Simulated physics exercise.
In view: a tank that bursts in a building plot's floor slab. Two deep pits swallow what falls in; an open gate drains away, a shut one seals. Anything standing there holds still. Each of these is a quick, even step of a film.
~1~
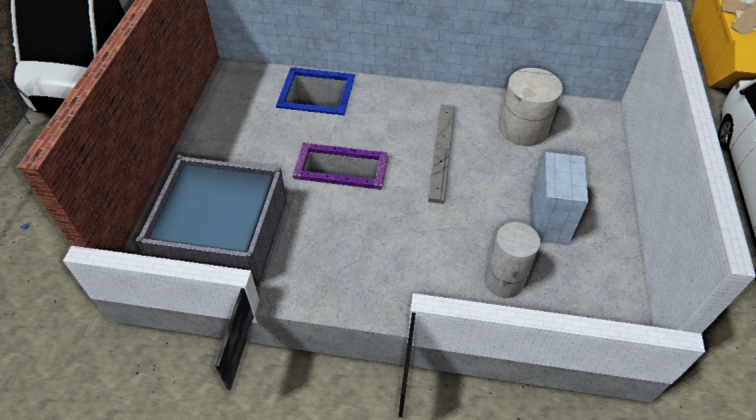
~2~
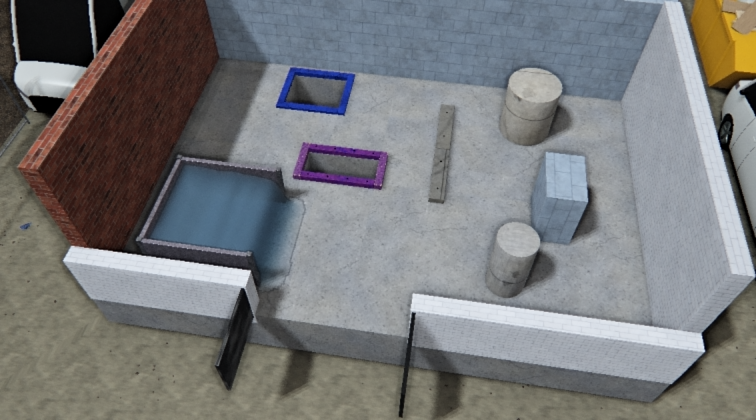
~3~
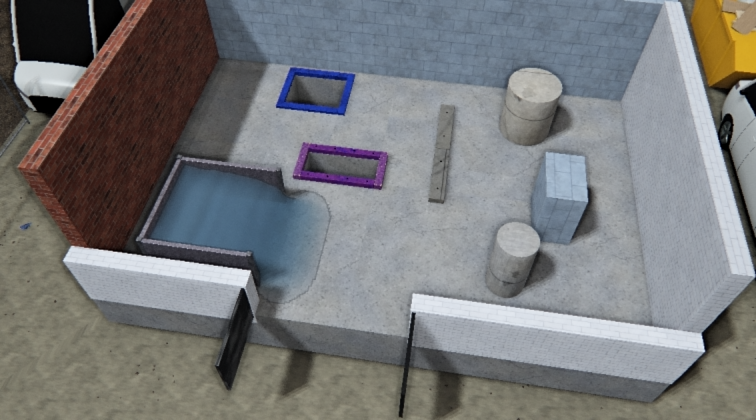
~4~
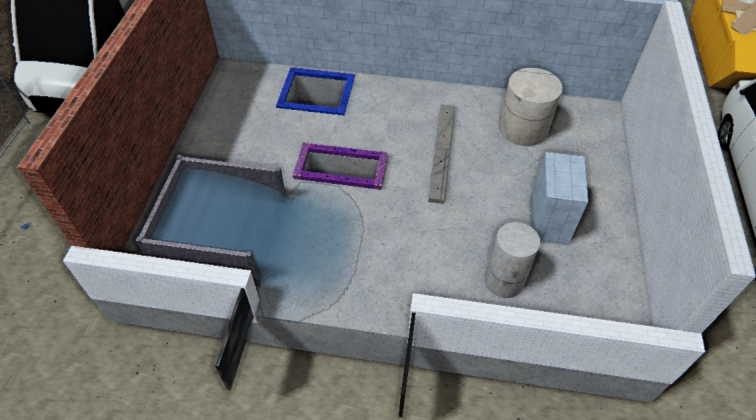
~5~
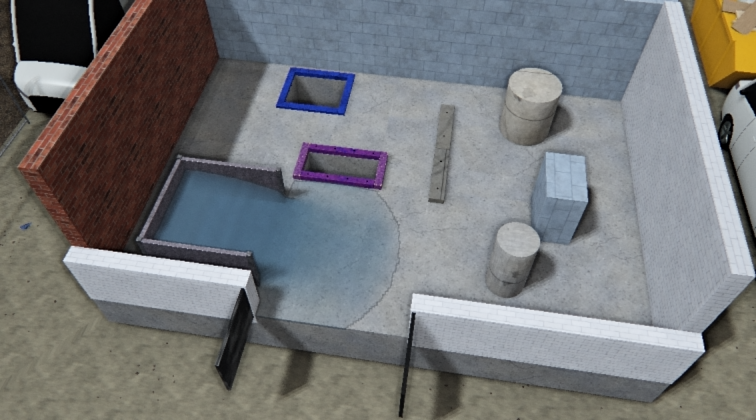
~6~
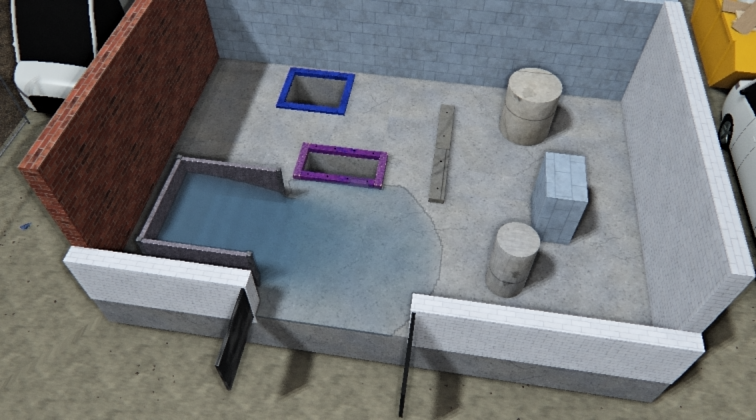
To begin with, still water fills a square tank at the lower left of a walled concrete floor. The tank's right side opens and water pours out, spreading rightward in a rounded sheet. It widens below the purple-rimmed pit and across the front opening, nearing the smaller cylinder.
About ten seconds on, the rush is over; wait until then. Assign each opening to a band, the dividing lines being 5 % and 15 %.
The gate lands over 15 %; the purple pit lands under 5 %; the blue pit lands under 5 %.
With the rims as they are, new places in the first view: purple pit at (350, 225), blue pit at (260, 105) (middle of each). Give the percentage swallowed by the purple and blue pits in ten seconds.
Estimated shares - purple: 15 %; blue: 0 %.
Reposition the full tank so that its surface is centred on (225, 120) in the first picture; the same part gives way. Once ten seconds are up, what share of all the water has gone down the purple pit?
The purple pit ends up with 20 per cent.
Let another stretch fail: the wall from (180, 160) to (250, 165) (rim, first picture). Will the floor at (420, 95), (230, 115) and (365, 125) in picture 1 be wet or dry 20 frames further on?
Taking them in order, I'd say swamped, swamped and swamped.
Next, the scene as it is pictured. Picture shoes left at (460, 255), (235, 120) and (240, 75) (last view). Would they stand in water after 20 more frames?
The readings in sequence are watered, waterless, waterless.
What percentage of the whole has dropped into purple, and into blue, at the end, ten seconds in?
Roughly 0 %, then roughly 0 %.
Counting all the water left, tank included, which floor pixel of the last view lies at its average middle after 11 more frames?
Roughly (387, 247) in the last picture.
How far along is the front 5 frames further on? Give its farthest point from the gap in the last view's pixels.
Near (583, 256).
A moment on, water covers 30 % of the floor; the gate 5 %, the purple pit 0 %, the blue pit 0 %.
Next, water covers 45 % of the floor; the gate 11 %, the purple pit 1 %, the blue pit 0 %.
Then, water covers 55 % of the floor; the gate 15 %, the purple pit 1 %, the blue pit 0 %.
Later, water covers 65 % of the floor; the gate 18 %, the purple pit 1 %, the blue pit 0 %.
In the end, water covers 70 % of the floor; the gate 23 %, the purple pit 1 %, the blue pit 0 %.
